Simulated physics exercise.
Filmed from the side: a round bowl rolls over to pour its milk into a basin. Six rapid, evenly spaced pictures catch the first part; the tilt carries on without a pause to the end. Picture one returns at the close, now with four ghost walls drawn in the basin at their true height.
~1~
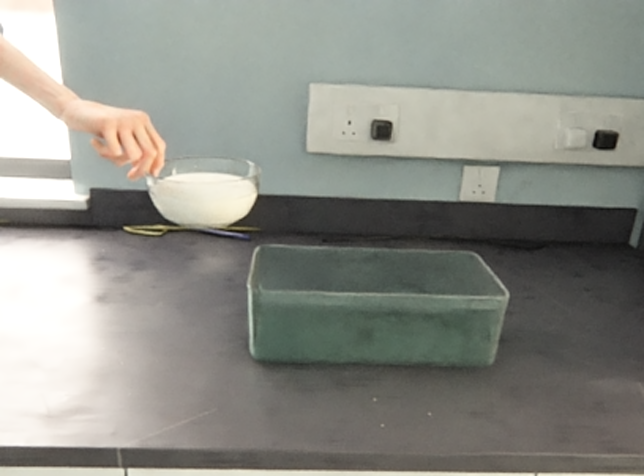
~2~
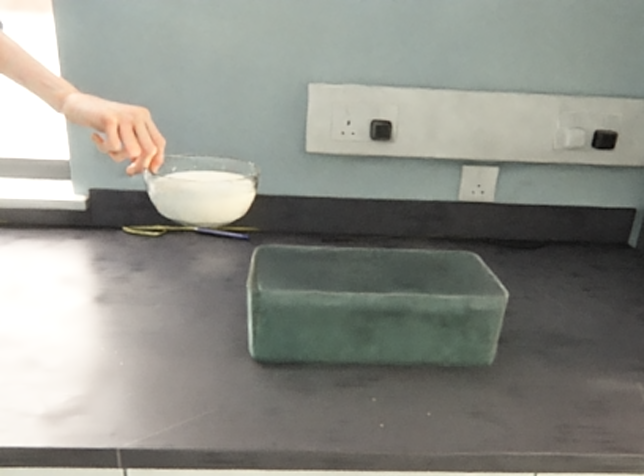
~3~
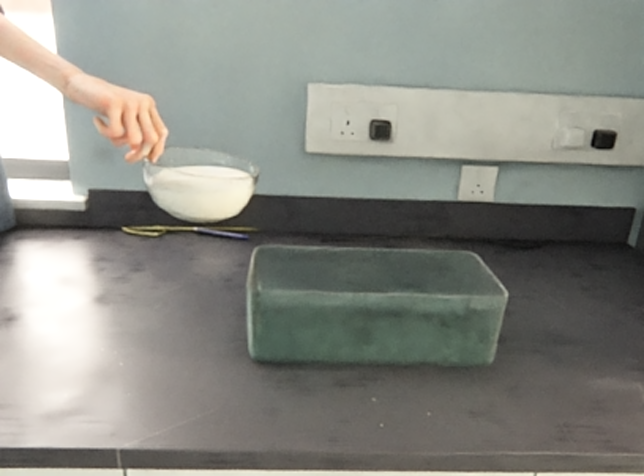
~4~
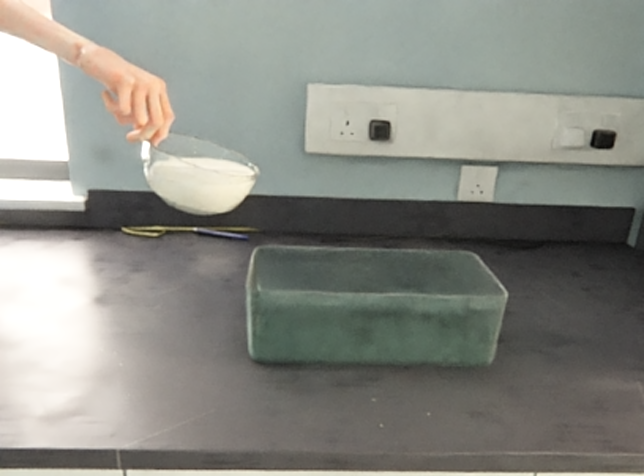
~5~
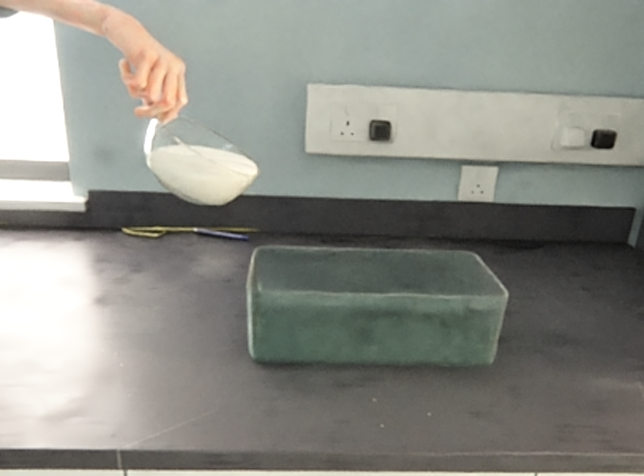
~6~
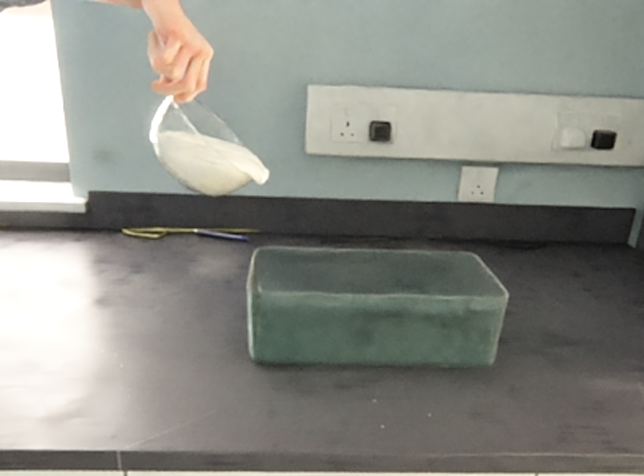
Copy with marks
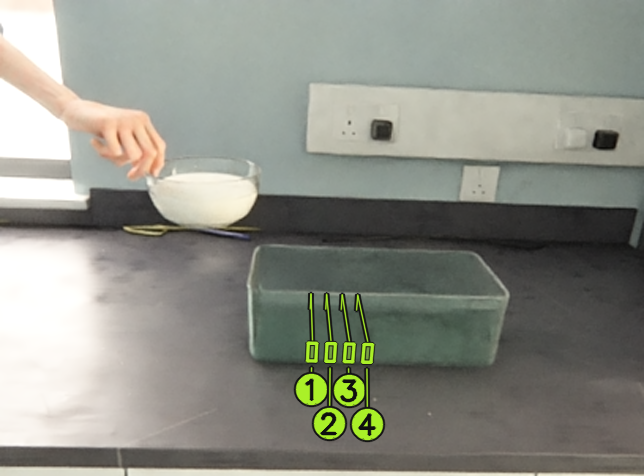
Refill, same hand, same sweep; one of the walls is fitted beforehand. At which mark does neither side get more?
3 beats the others.
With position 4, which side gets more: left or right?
The left side.
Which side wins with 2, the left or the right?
The right one.
In lime, 1 at (311, 367); 2 at (330, 367); 3 at (348, 368); 4 at (366, 368).
With 1, about 17 % ends left of the wall and 80 % right of it; 3 % is lost outside.
With 2, about 23 % ends left of the wall and 73 % right of it; 4 % is lost outside.
With 3, about 46 % ends left of the wall and 49 % right of it; 5 % is lost outside.
With 4, about 73 % ends left of the wall and 21 % right of it; 7 % is lost outside.
